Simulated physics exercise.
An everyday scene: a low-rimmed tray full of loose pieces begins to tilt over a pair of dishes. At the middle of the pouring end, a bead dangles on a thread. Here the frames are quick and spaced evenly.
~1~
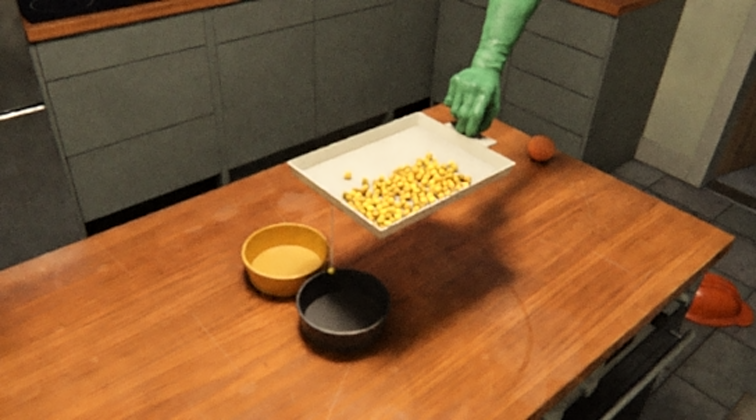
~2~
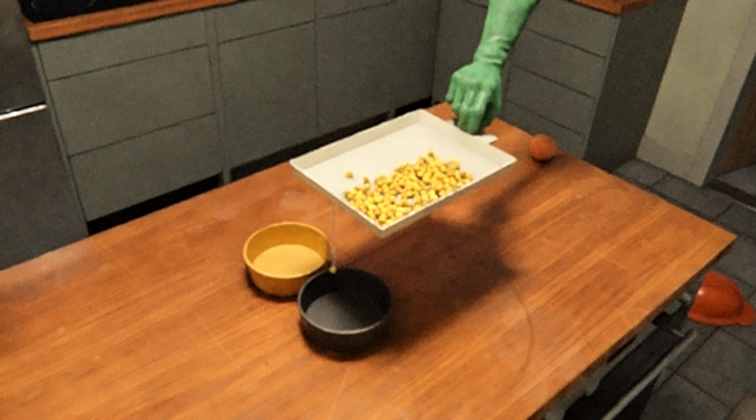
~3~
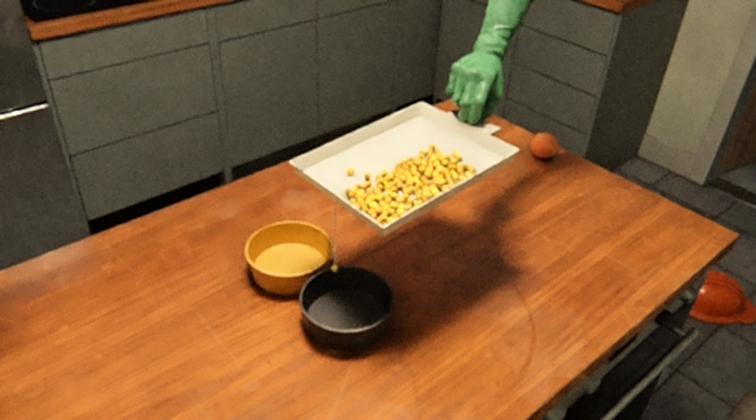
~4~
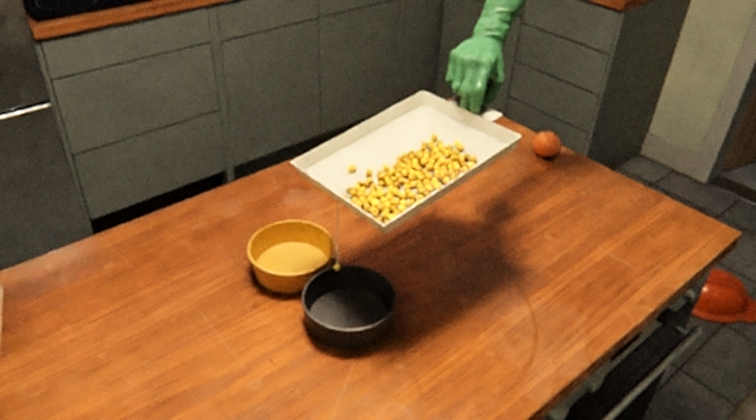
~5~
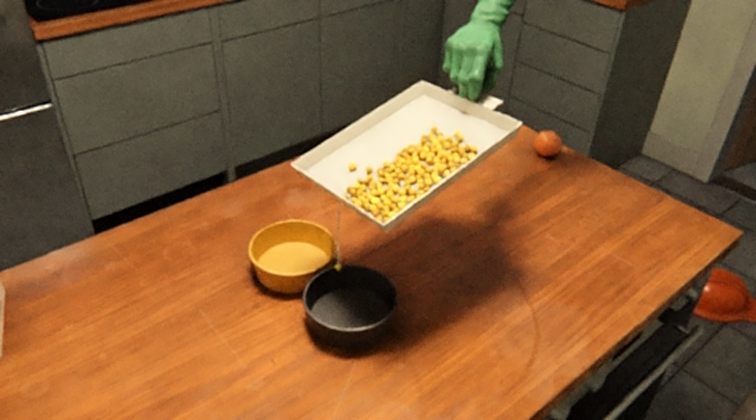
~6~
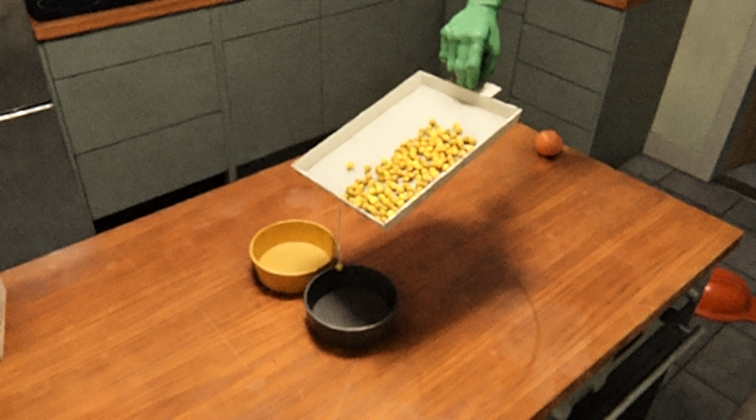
A green-gloved hand held a pale, shallow tray of yellow puffed corn pieces above a wooden table and raised its handle end, tilting the tray steadily steeper near a yellow dish and a black one.
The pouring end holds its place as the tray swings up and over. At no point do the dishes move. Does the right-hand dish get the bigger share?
No, the left-hand dish does.
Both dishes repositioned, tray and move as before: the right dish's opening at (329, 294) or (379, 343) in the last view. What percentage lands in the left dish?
50, then 50 %.
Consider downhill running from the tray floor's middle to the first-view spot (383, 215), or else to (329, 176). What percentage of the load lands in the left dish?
That comes to 0 per cent the first time and 100 per cent the second.
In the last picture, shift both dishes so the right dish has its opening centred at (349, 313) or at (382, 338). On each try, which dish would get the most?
Result for the first try: The dish on the left side; for the second: The dish on the left side.
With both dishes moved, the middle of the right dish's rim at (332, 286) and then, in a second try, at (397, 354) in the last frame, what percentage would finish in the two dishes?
About 80 per cent, then about 40 per cent.
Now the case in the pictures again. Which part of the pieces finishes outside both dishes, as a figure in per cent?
About 40 %.
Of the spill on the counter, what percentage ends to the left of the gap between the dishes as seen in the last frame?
100 per cent, roughly.
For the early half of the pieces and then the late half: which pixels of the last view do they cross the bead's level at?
(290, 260) for the early half, (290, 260) for the late half.
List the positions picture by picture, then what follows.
Corners of the pouring end near (293, 162) and (382, 226), level; middle of the load near (407, 190), puffed corn balls; left dish near (251, 275); right dish near (307, 329); bead on its thread near (332, 271), in the first picture.
Corners of the pouring end near (294, 162) and (383, 225), level; middle of the load near (409, 188), in the second picture.
Corners of the pouring end near (295, 162) and (383, 223), tipped barely, lowest at the left corner; middle of the load near (410, 184), in the third picture.
Corners of the pouring end near (296, 162) and (384, 221), tipped a little, lowest at the left corner; middle of the load near (412, 178), in the fourth picture.
Corners of the pouring end near (296, 163) and (384, 220), tipped a little, lowest at the left corner; middle of the load near (412, 173), in the fifth picture.
Corners of the pouring end near (297, 165) and (384, 220), tipped clearly, lowest at the left corner; middle of the load near (410, 169), only a few on the move; left dish near (259, 272); right dish near (315, 325), in the sixth picture.
Shortly afterwards, tray tipped steeply; all but a few on the tray; only a few in the air.
Next, tray tipped past a quarter turn; near a quarter on the tray; near a quarter in the left dish; a little outside both; near half in the air.
Some moments later, tray tipped past a quarter turn; a little in the right dish; near half in the left dish; near a third outside both.
In the end, tray tipped past a quarter turn; a little in the right dish; near half in the left dish; near a third outside both.
